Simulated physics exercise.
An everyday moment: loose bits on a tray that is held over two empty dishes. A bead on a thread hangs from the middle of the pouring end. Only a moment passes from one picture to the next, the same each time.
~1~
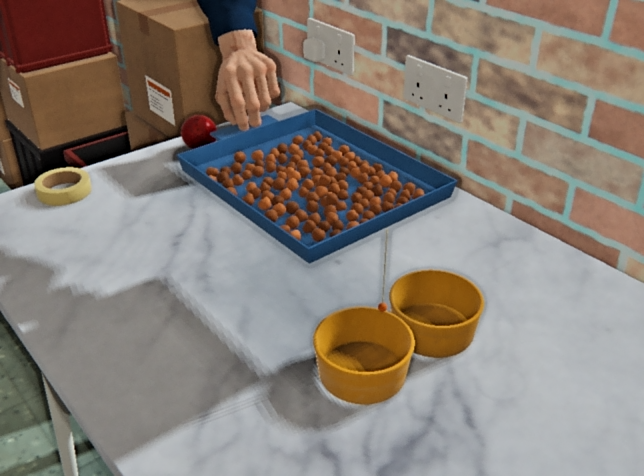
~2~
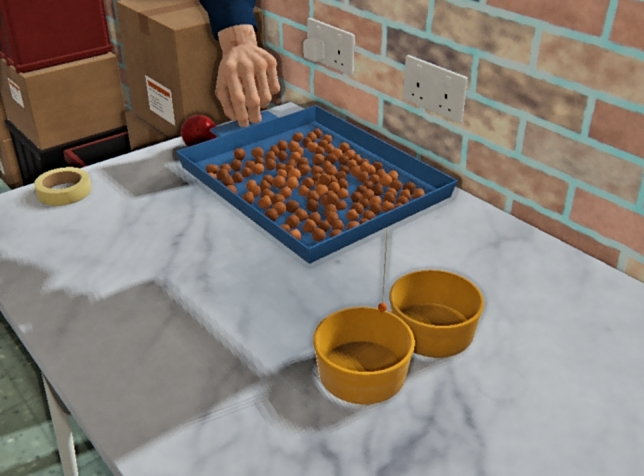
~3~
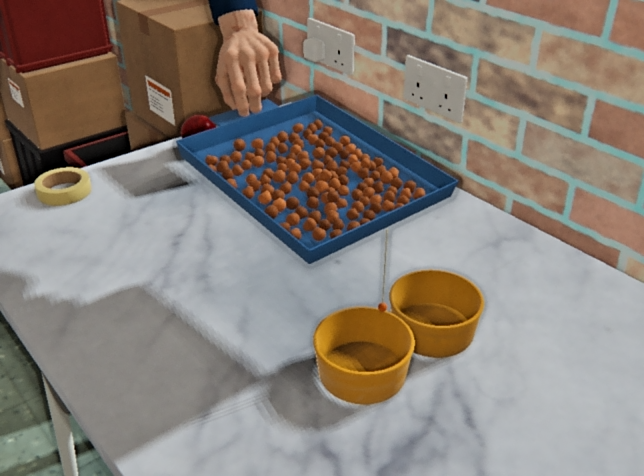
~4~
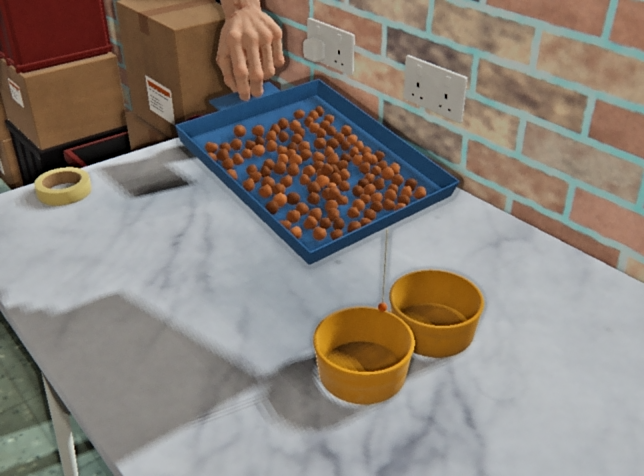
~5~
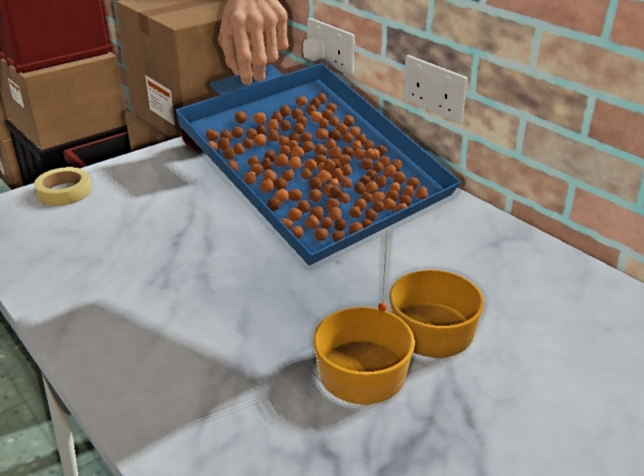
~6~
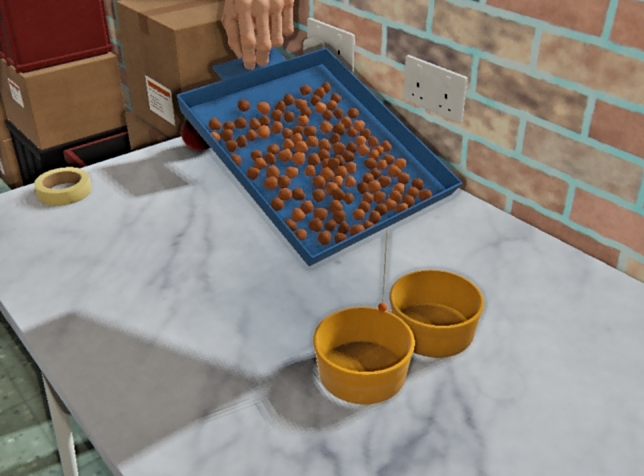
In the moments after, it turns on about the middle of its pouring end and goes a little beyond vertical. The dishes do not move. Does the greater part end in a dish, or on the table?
They take less than half between them.
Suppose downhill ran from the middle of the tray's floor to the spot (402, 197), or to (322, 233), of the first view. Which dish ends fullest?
The first try: The right dish. The second: The left one.
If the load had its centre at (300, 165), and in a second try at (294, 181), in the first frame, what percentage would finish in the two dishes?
Roughly 30 per cent, and 20 per cent.
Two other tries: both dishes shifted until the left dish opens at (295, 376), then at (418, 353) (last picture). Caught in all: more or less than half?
One: Under half. Two: The larger part.
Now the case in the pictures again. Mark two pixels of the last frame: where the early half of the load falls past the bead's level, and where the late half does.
Around (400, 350) and then (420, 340).
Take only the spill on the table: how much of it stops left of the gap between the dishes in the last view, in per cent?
Near 20 %.
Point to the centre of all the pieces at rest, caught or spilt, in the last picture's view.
At about (414, 393).
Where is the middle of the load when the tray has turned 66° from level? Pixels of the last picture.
Near (368, 178).
Soon after the last picture, tray tipped steeply; all on the tray.
A little later, tray tipped past a quarter turn; nearly all on the tray; a stray few in the air.
Later still, tray tipped past a quarter turn; about a quarter in the left dish; a small part in the right dish; most outside both.
By the end, tray tipped past a quarter turn; about a quarter in the left dish; a small part in the right dish; most outside both.
